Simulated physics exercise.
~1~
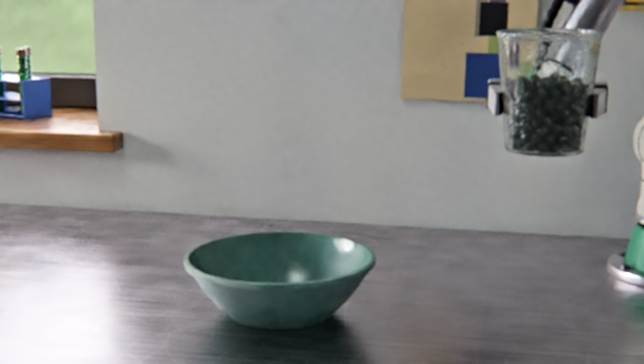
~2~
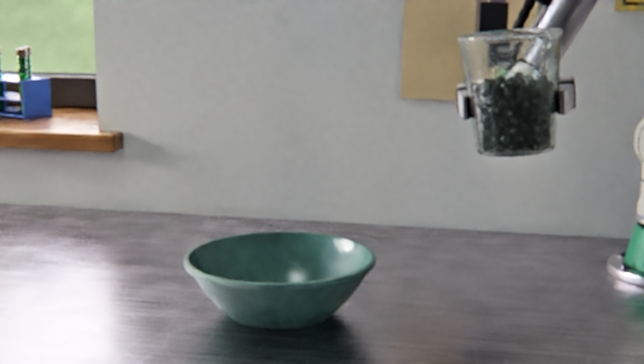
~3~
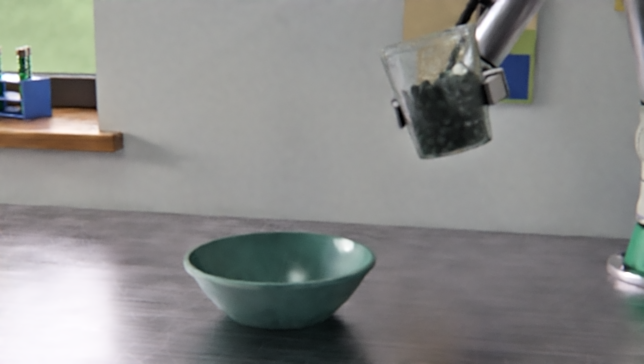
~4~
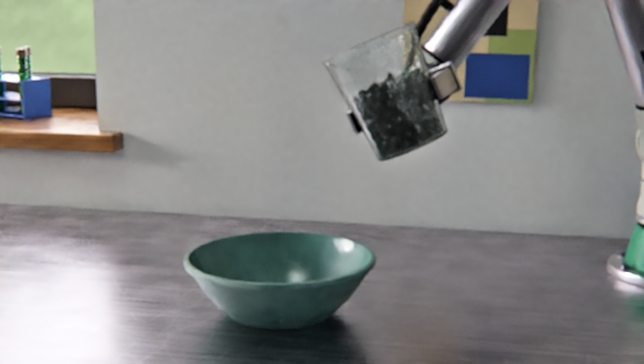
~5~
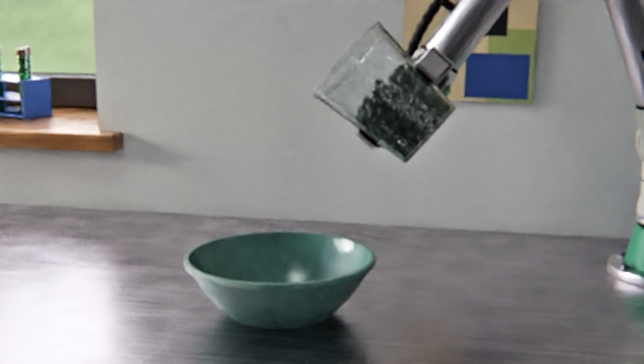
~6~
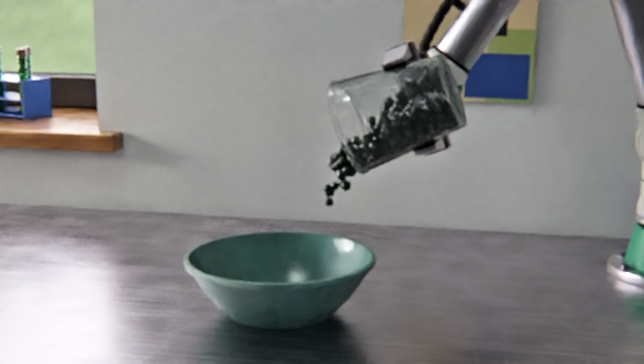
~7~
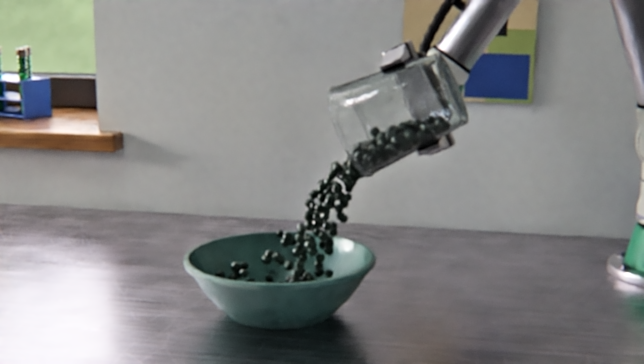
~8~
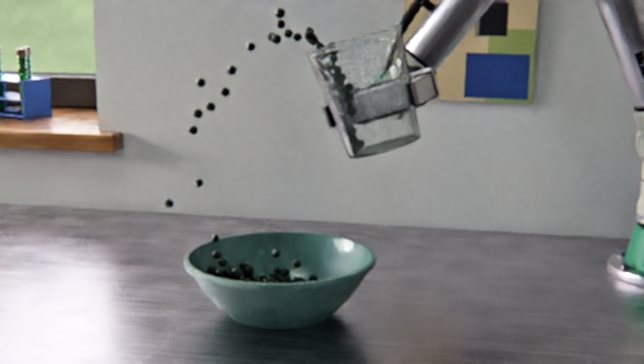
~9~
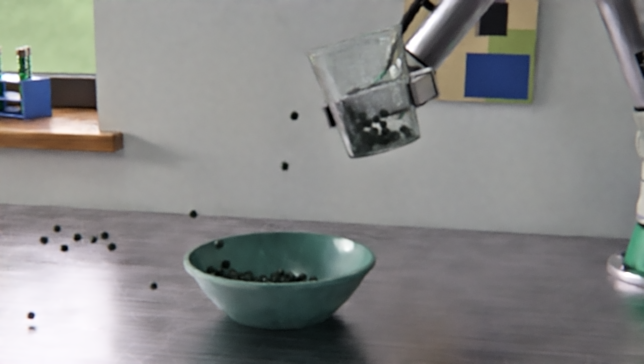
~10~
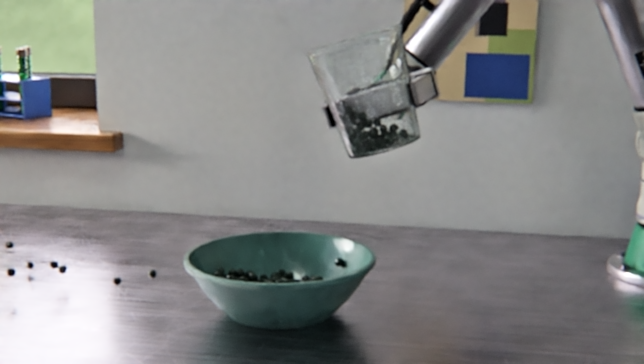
A robot arm tips dark beads from a clear cup into a green bowl, scattering some.
